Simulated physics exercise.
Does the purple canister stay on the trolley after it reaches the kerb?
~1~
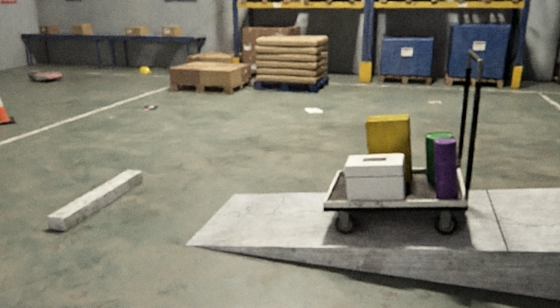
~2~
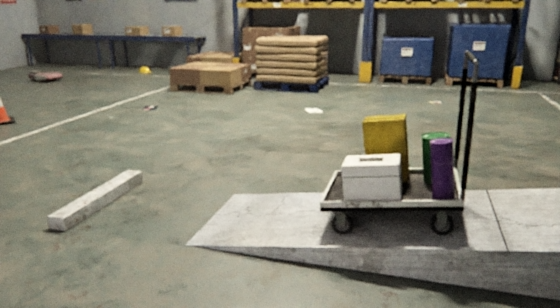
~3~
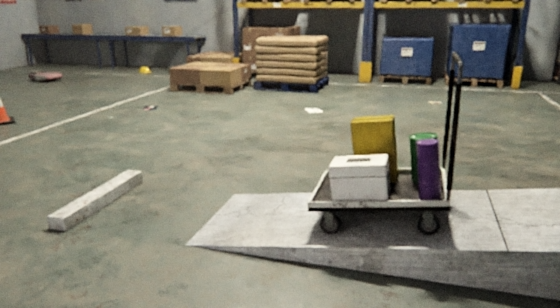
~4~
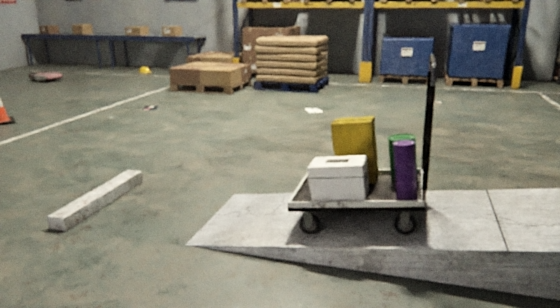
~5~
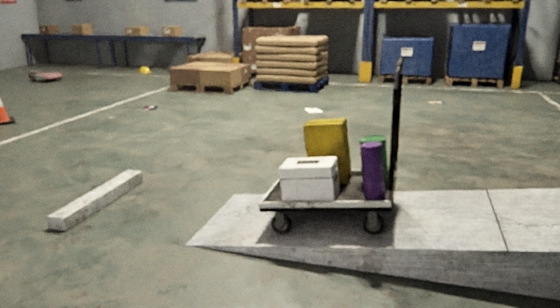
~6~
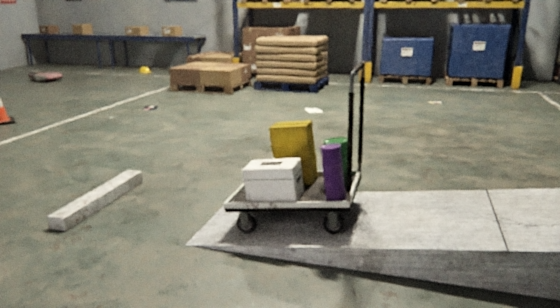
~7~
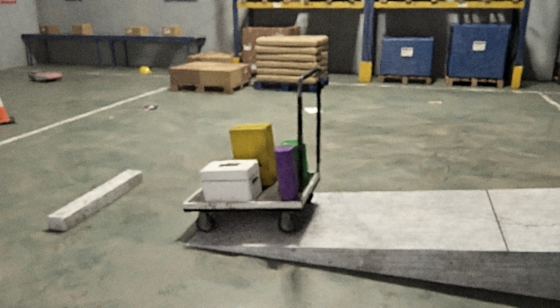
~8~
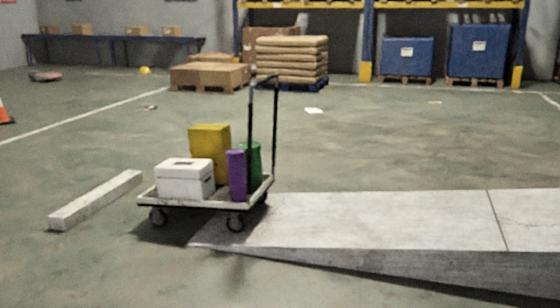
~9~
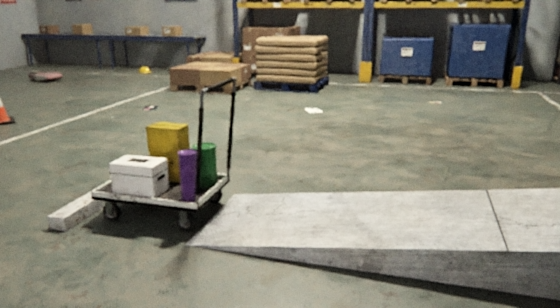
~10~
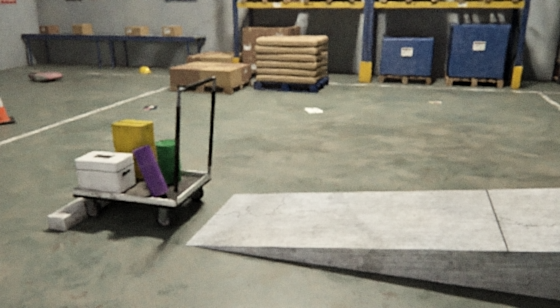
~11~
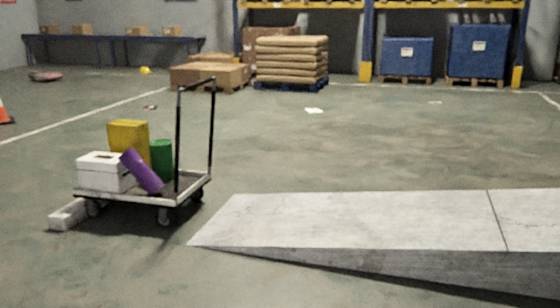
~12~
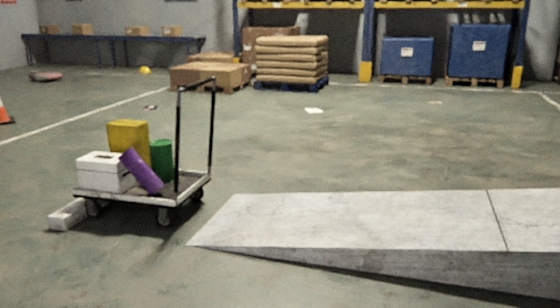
Yes, the purple canister stays on the trolley. It tips over to the left but ends up leaning on board beside the white toolbox.
